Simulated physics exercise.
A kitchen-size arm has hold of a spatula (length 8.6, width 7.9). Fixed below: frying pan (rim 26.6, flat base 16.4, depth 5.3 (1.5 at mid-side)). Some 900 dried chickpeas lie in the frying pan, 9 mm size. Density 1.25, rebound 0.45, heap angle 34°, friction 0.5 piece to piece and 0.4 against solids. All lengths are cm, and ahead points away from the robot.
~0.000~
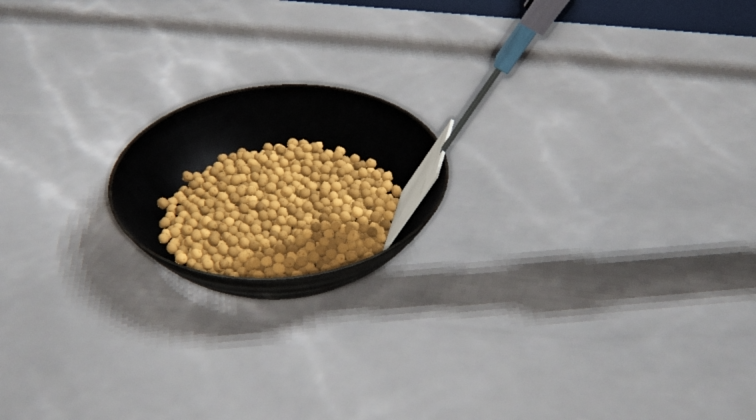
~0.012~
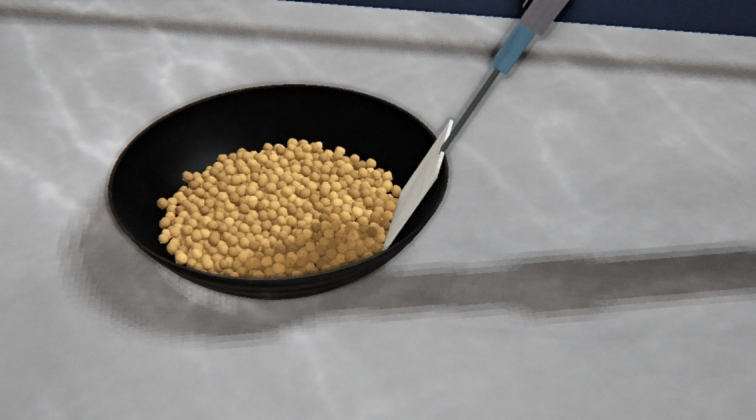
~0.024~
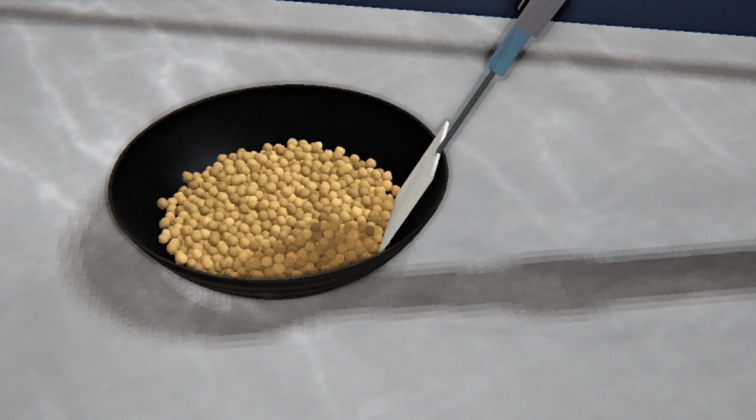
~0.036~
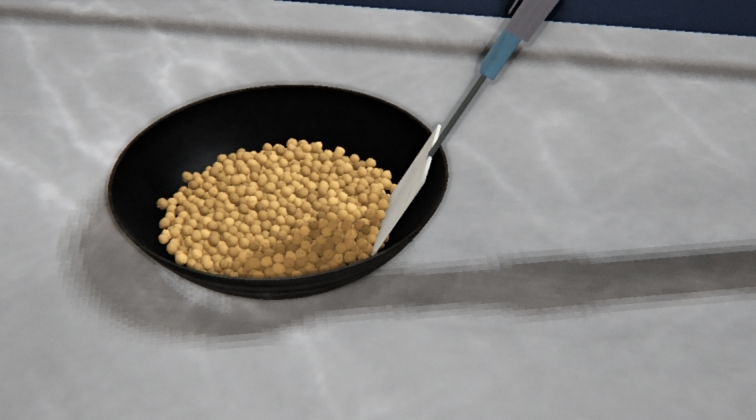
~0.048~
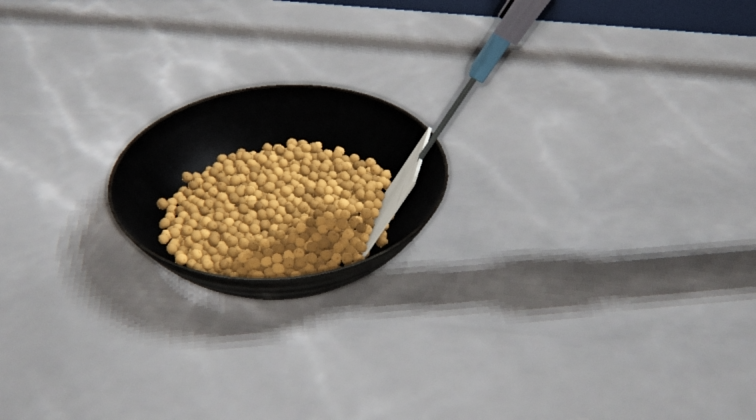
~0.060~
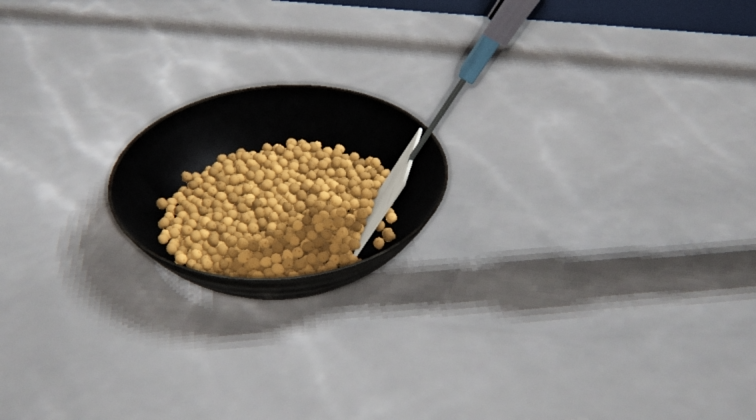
Spatula sliding slightly left through dried chickpeas in a black frying pan, a few chickpeas showing on its right side.
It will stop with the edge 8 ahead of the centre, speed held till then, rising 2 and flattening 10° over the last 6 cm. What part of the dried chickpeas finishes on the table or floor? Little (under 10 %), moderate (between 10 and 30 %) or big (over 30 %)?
On the table or floor the share is little, under 10 %.
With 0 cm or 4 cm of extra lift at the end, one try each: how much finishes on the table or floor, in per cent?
Some 5 and 5 per cent.
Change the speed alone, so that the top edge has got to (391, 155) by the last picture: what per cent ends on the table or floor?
Some 15 per cent.
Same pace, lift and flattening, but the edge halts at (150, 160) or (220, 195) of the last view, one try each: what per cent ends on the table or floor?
About 30 and 0 per cent.
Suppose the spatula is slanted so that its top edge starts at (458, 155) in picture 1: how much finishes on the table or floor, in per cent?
Some 5 per cent.
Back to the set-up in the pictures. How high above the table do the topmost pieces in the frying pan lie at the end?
Some 6.5 cm.
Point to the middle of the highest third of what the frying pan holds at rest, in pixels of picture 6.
At about (172, 177).
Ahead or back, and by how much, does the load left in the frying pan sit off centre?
Roughly 4.5 cm ahead.
By 0.15 s, sloping 62°, highest piece 8 above the table; 898 in the frying pan, 2 on the blade or in flight.
By 0.24 s, sloping 59°, highest piece 8 above the table; 897 in the frying pan, 3 on the blade or in flight.
By 0.48 s, sloping 52°, highest piece 6 above the table; 861 in the frying pan, 35 on the table or floor, 4 on the blade or in flight.
By 1.53 s, sloping 52°, highest piece 6 above the table; 861 in the frying pan, 39 on the table or floor.
Final count, 861 in the frying pan, 39 on the table or floor. That is 4 % on the table or floor.
